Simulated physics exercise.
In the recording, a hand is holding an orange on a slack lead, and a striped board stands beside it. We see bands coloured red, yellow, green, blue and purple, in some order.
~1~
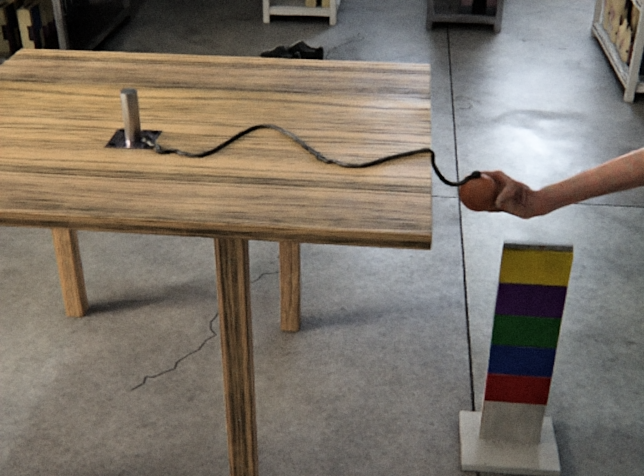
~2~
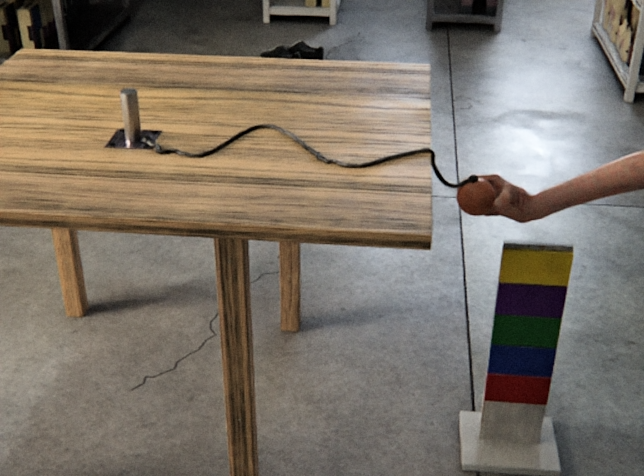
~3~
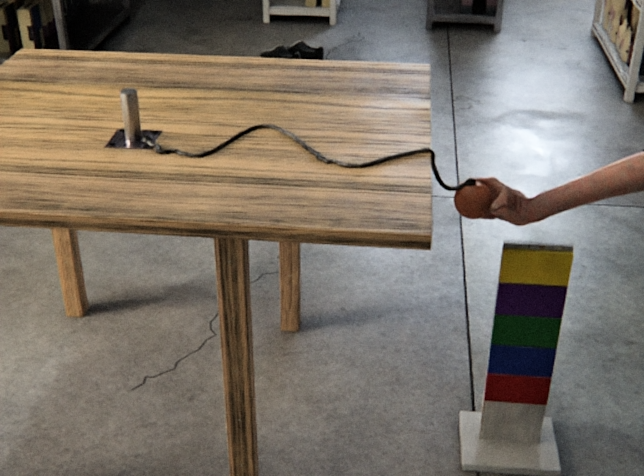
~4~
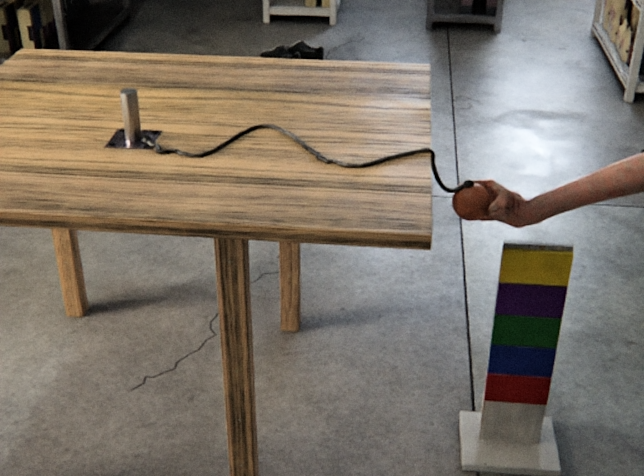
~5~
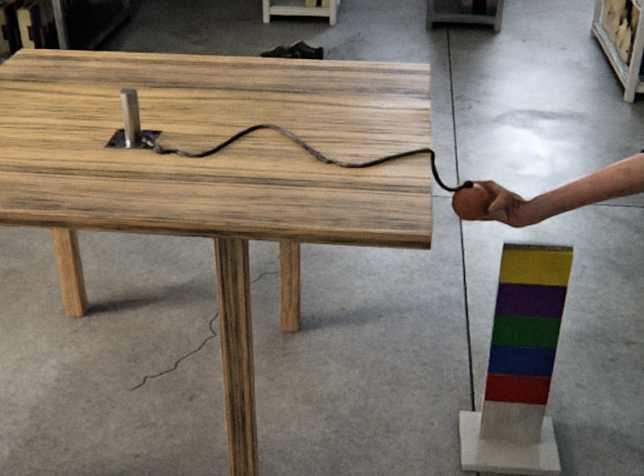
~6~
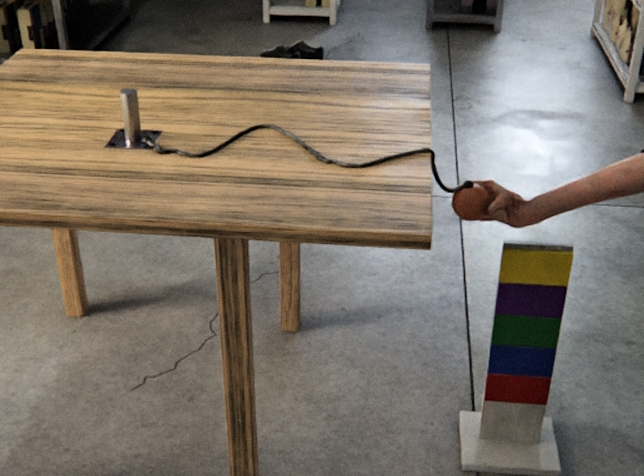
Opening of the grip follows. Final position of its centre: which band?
Band: Green.
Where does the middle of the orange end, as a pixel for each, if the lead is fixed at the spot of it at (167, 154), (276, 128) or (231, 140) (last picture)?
Going through the tries, I'd expect close to (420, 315), (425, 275) and lastly (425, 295).
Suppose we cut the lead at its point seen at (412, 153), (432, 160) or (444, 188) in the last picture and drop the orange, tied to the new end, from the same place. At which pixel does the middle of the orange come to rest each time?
Respectively (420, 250), (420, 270) and (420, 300).
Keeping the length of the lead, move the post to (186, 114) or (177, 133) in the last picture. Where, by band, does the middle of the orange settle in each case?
First try: Blue; second try: Blue.
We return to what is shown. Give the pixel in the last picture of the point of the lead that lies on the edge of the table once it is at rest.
That spot lies near (327, 162).
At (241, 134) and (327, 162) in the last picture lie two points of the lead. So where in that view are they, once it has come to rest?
End points: Roughly (292, 143); roughly (432, 155).
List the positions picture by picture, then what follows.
Orange (479, 193); yellow (536, 269); purple (531, 301); green (526, 332); blue (522, 362); red (518, 390), in the first frame.
Orange (476, 197); lead through (164, 152) (231, 141) (289, 134) (334, 162) (415, 152), in the second frame.
Orange (473, 200), in the third frame.
Orange (472, 202); lead through (164, 152) (231, 141) (289, 134) (334, 162) (415, 152), in the fourth frame.
Orange (471, 203), in the fifth frame.
Orange (471, 203); lead through (164, 152) (231, 141) (289, 134) (334, 162) (415, 152), in the sixth frame.
A little later, orange near (440, 319); level with green.
Next, orange near (408, 325); level with green.
When it is over, orange near (419, 326); level with green. Its middle rests at the green band.
